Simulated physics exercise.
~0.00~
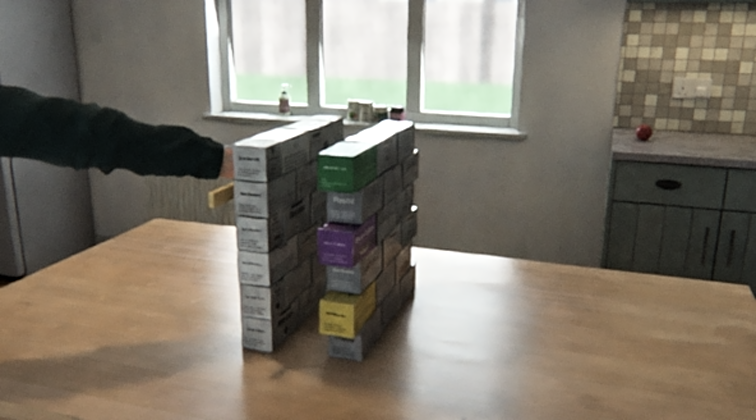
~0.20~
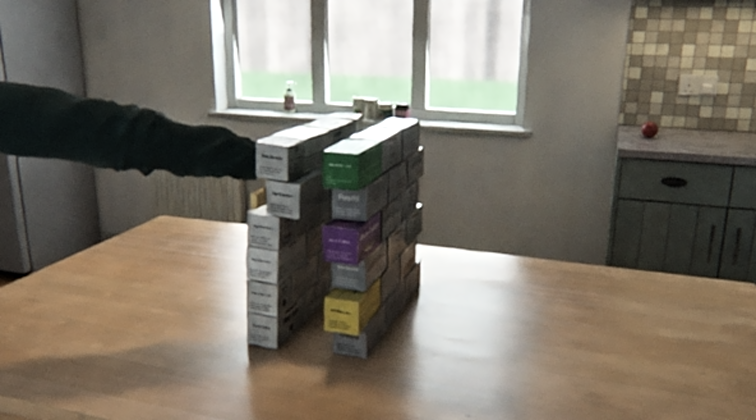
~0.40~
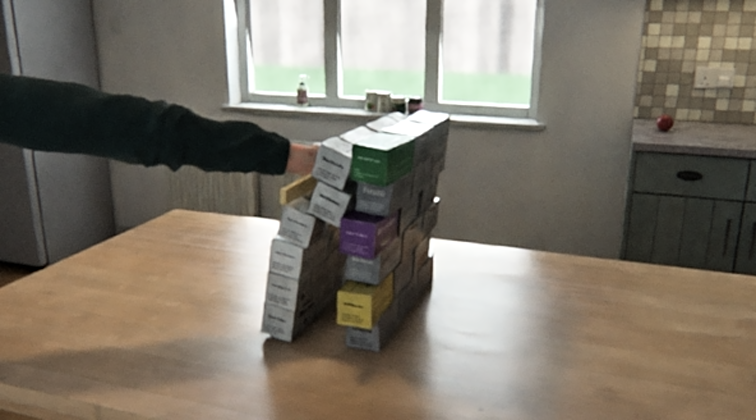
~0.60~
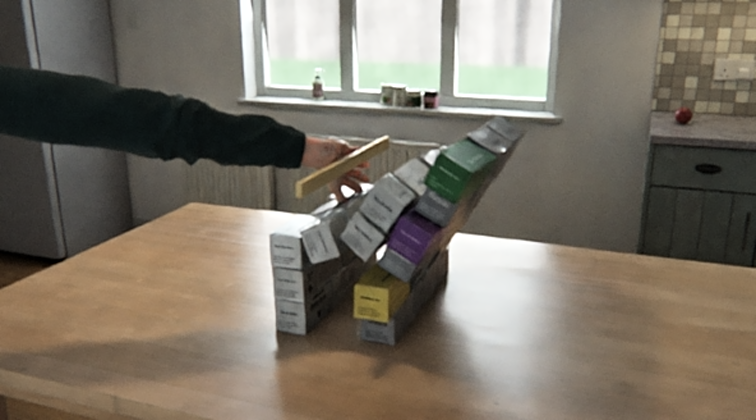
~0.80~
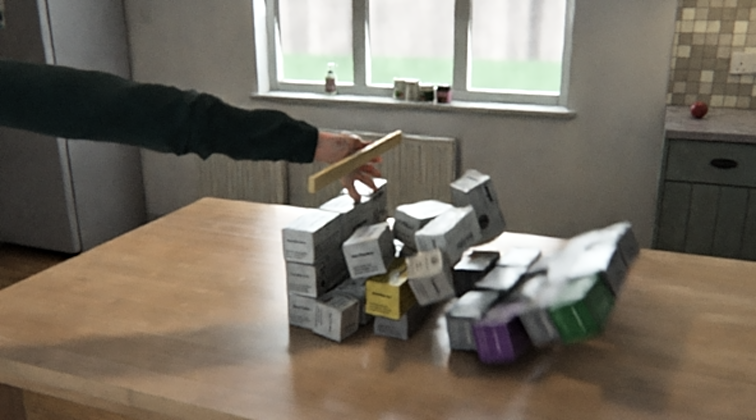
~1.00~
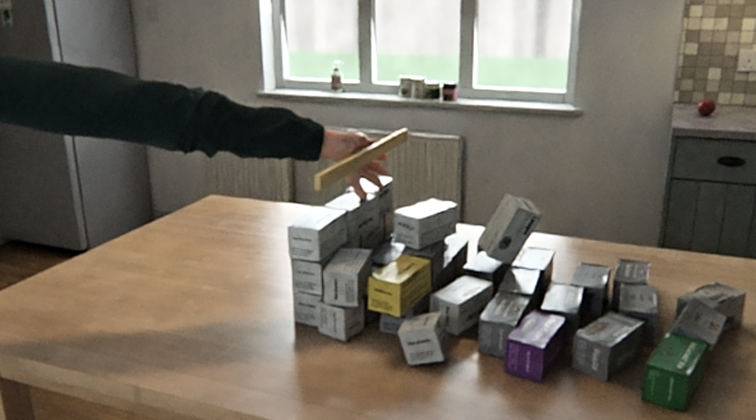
A hand in a dark sleeve pushes a pale wooden batten against the back of the left of two narrow walls of stacked boxes on a kitchen table. The upper boxes of that grey-white wall slide right, then tilt across the aisle into the second wall. Its upper part leans and topples rightward, carrying the green and purple boxes down, while the hand and batten stop above. Boxes tumble and spread across the table. Finally, the green box lies far right and the purple one nearer the middle, while the yellow box remains among the low remnants.
